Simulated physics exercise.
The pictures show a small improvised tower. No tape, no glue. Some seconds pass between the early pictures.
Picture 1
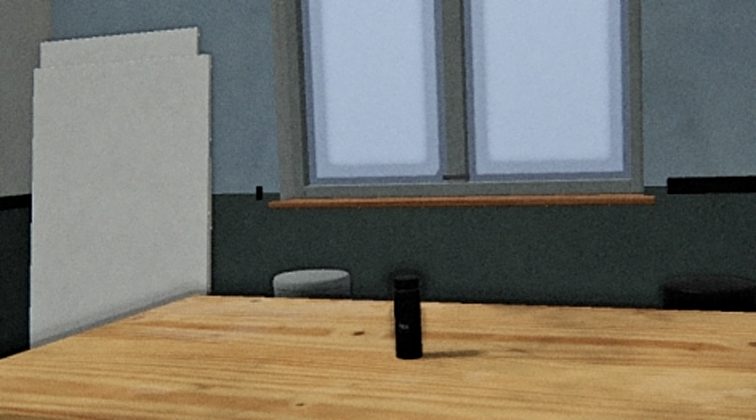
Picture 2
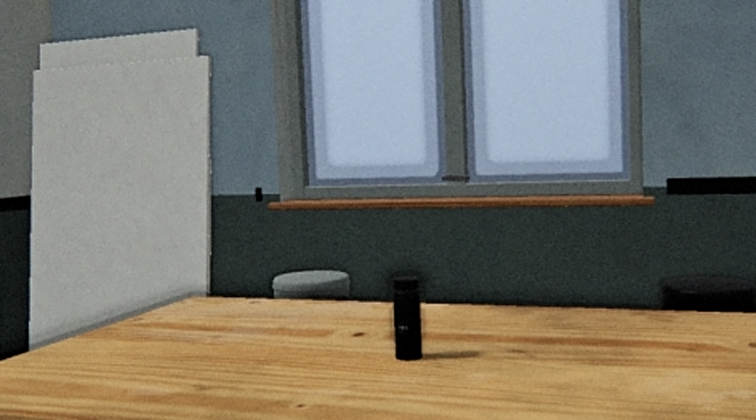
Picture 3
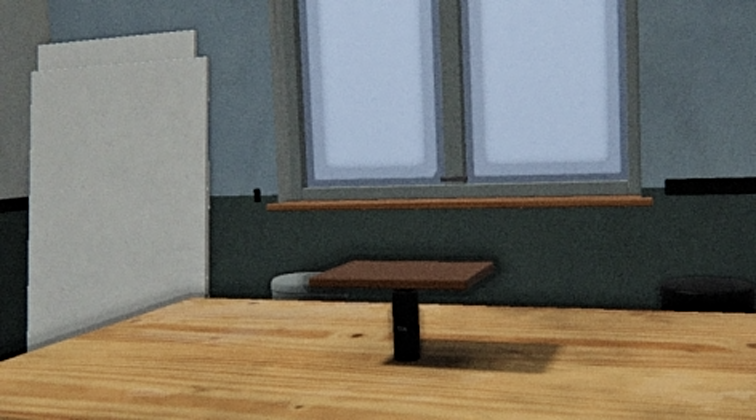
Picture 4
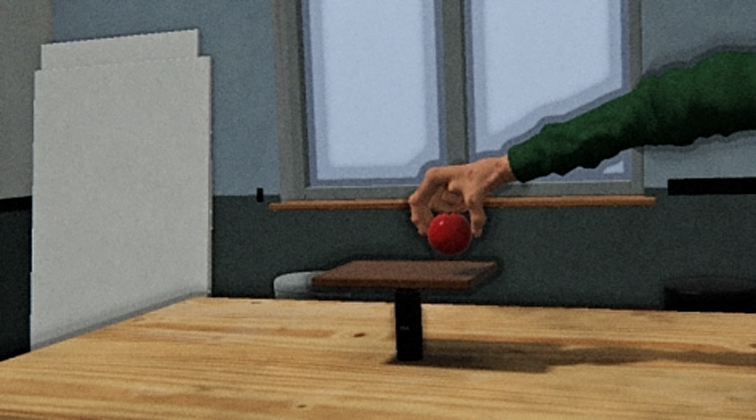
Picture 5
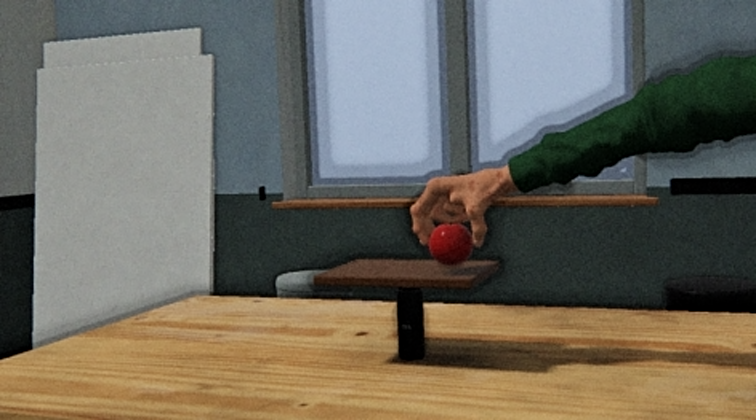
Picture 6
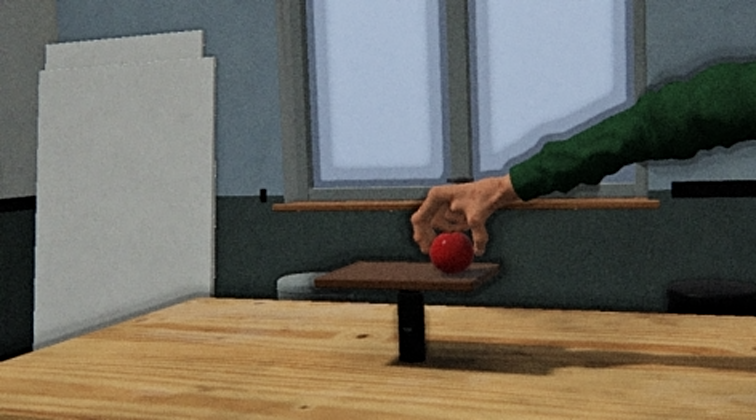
A hand in a green sleeve reaches in from the right above a pale wooden table, seen from slightly above in a room with a grey wall and a window. A black cylinder stands alone near the middle, with a white panel at left, before a flat brown board appears across its top. The hand then lowers a red ball onto the board's right side and keeps hold, the view shifting barely.
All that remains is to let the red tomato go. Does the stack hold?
Outcome: The stack loses its balance.
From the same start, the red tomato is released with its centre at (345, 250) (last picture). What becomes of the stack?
Then it gives way.
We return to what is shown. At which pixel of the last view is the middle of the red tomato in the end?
At about (485, 354).
Then, 0.40 s after the last picture, red tomato now fallen; brown lid tipped 74° from how it was.
Then, 0.60 s after the last picture, brown lid on its side.
Then, 0.90 s after the last picture, brown lid now fallen.
At rest, fallen, red tomato and brown lid; black shaker in place. Seen from the same camera at the end, red tomato near (485, 354). The stack comes apart.
